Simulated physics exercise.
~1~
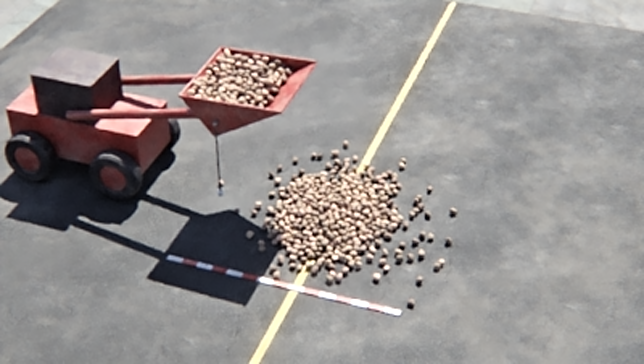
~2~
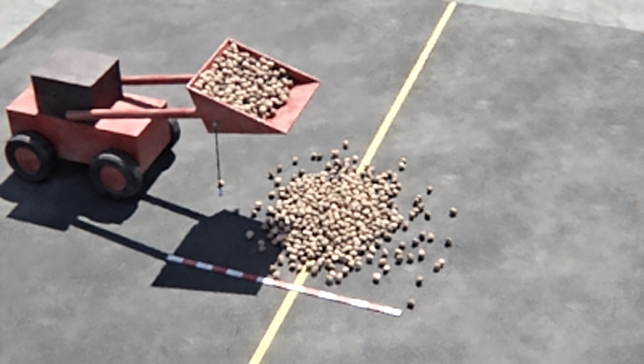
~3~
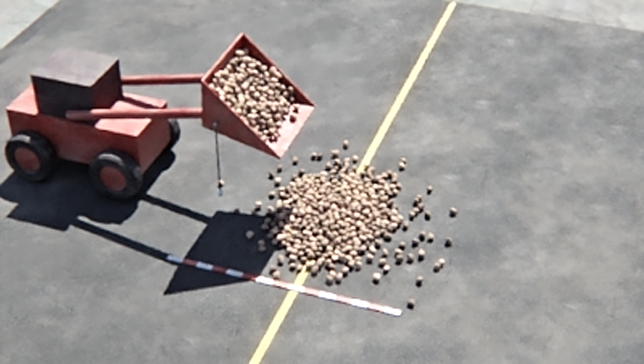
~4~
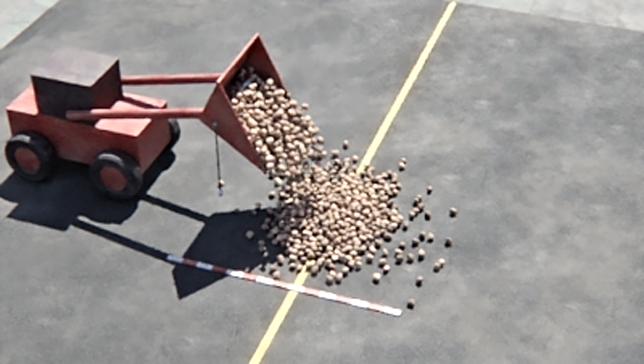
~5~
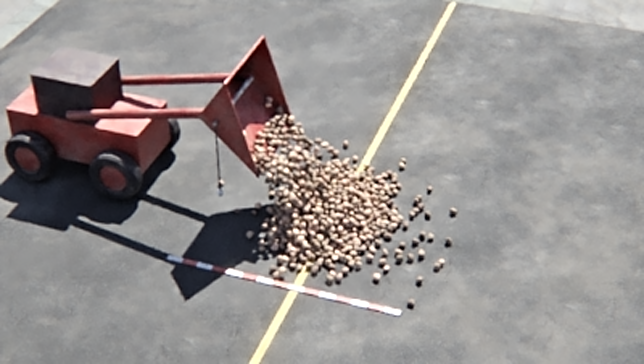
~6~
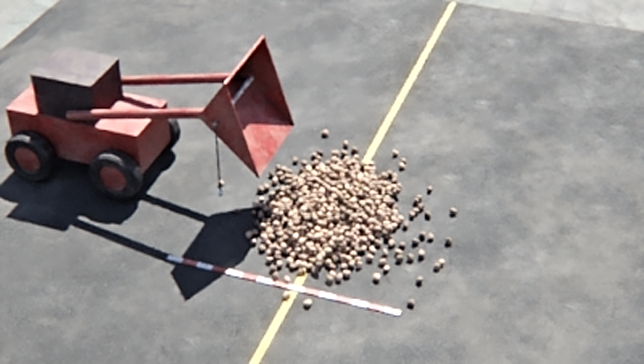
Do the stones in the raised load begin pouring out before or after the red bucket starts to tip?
They begin pouring out after it. The red bucket starts tipping first, and the stones spill out only once it is steeply tilted.
